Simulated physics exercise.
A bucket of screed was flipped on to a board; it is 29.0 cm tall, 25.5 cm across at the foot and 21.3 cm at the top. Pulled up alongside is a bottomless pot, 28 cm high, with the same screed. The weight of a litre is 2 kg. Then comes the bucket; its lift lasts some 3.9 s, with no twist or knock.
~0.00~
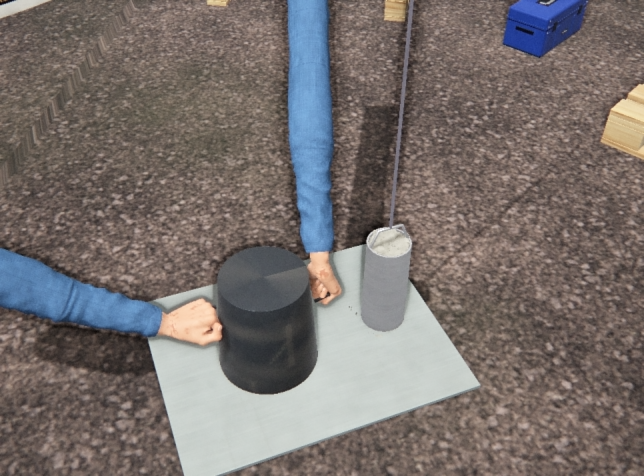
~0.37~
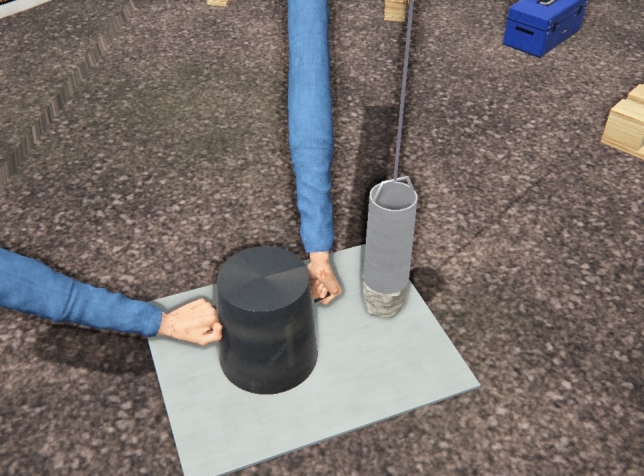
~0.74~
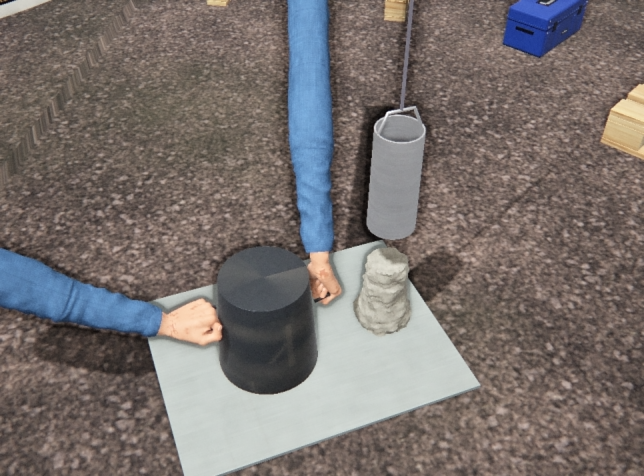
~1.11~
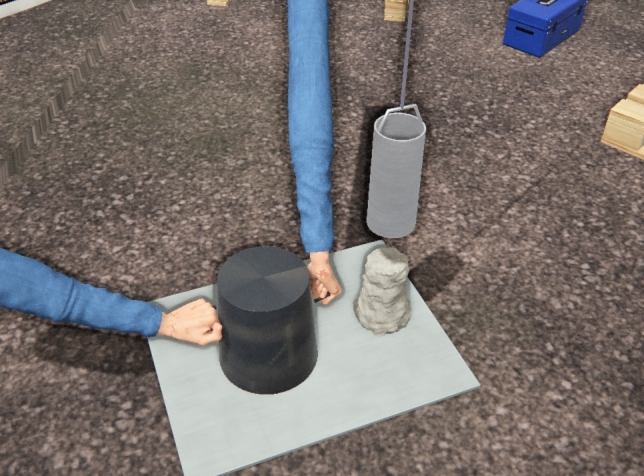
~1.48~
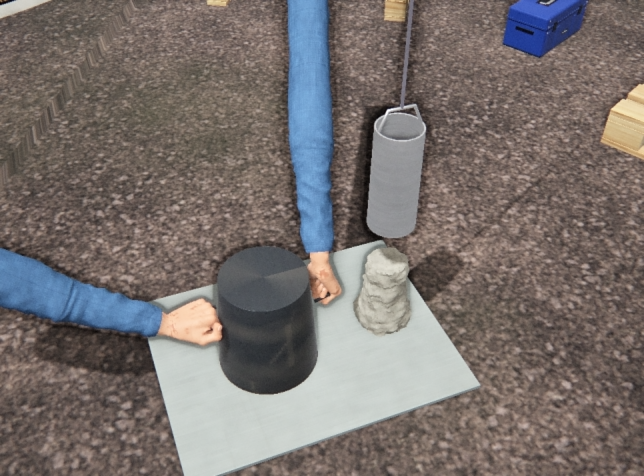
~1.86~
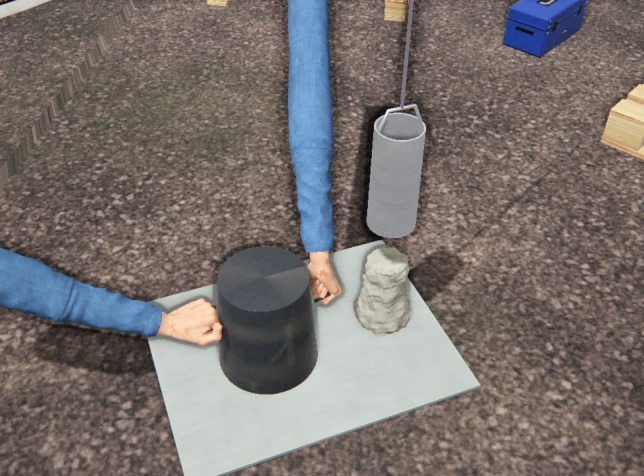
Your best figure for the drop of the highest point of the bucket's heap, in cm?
I'd put it near 0 centimetres.
After 2.8 s, the bucket is up 6.4 cm; the screed has come down 0.1 cm to 29 cm and is 26 cm wide.
After 3.8 s, the bucket is up 18 cm; the screed has come down 0.1 cm to 29 cm and is 26 cm wide.
After 4.8 s, the bucket is up 30 cm; the screed has come down 0.1 cm to 29 cm and is 26 cm wide.
After 6.0 s, the bucket is clear; the screed has come down 0.1 cm to 29 cm and is 26 cm wide.
After 6.4 s, at rest, the bucket is clear; the screed has come down 0.1 cm to 29 cm and is 26 cm wide.
